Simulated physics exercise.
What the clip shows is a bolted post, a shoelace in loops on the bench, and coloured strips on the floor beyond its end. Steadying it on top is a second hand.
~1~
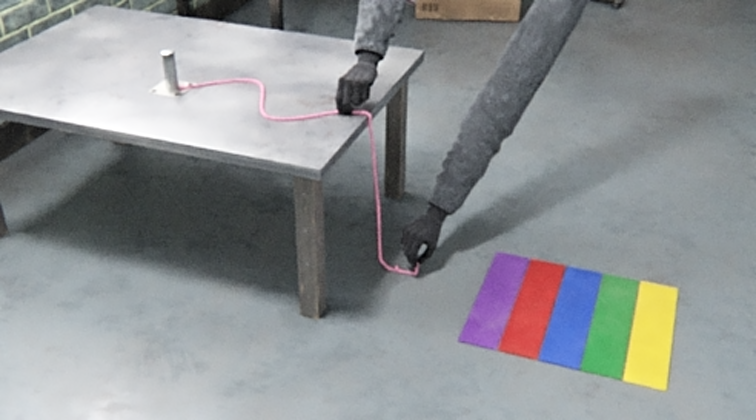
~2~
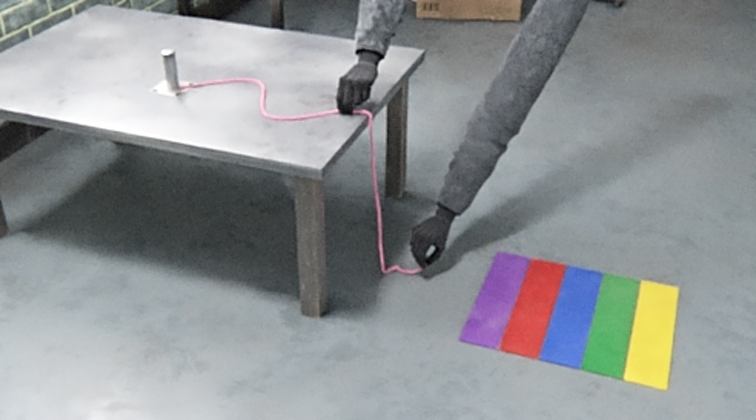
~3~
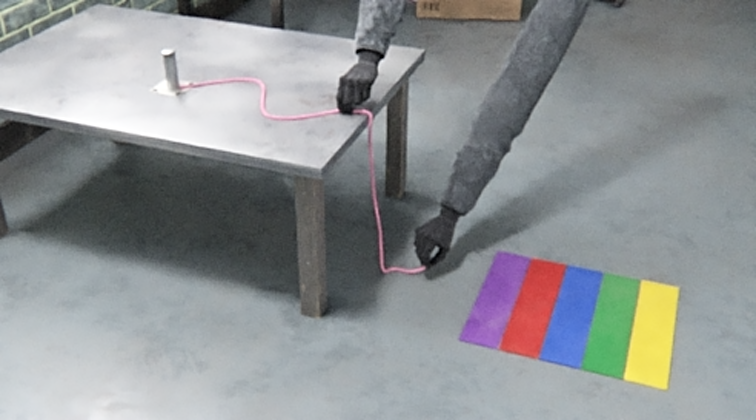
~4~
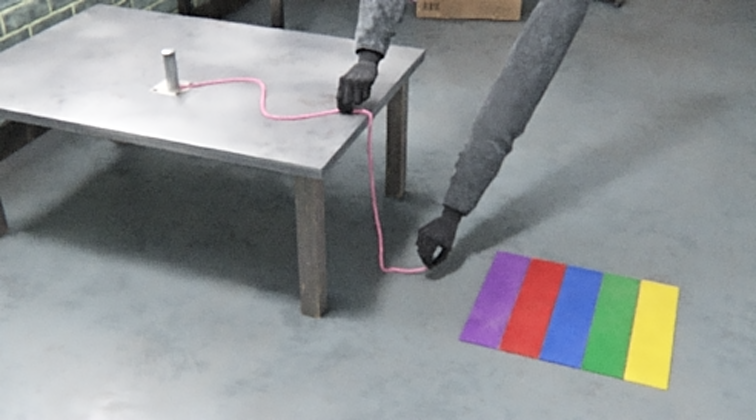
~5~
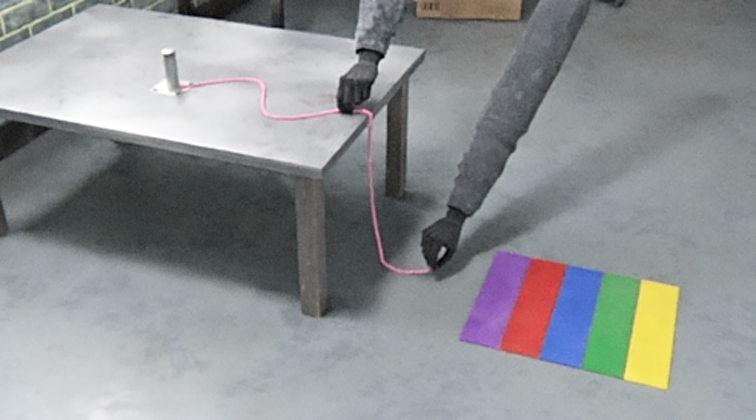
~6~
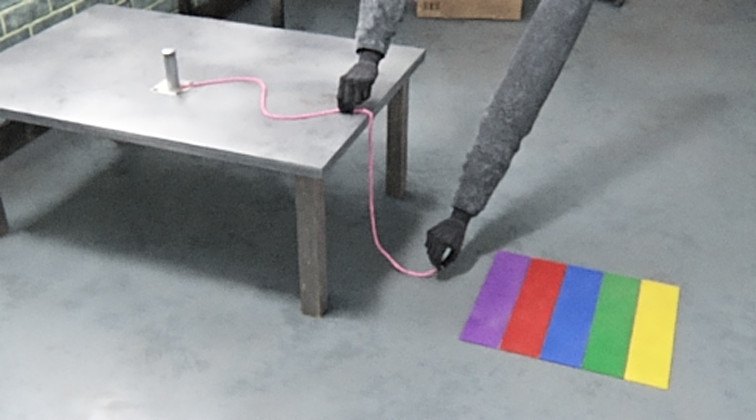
A gloved hand held a pink shoelace down at the edge of a metal table while the other drew its loose end slowly along the floor, a little to the right, toward some coloured strips.
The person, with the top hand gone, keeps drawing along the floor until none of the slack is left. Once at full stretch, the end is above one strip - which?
The end stops over the green strip.
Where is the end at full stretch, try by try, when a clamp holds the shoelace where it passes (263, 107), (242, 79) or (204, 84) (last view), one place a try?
They end up at (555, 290), (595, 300) and (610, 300).
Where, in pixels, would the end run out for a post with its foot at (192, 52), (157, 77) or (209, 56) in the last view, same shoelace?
Try by try, around (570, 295), (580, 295) and (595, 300).
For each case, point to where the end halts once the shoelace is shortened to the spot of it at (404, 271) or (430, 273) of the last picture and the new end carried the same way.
First try near (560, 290), second near (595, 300).
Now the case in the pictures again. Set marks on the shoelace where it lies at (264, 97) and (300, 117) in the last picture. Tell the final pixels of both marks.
Around (294, 105); the other one around (366, 120).
Early on, end near (549, 290); over red.
Midway, end near (593, 299); over blue.
At the end of the slack, end near (618, 305); over green. It halts on the green strip.
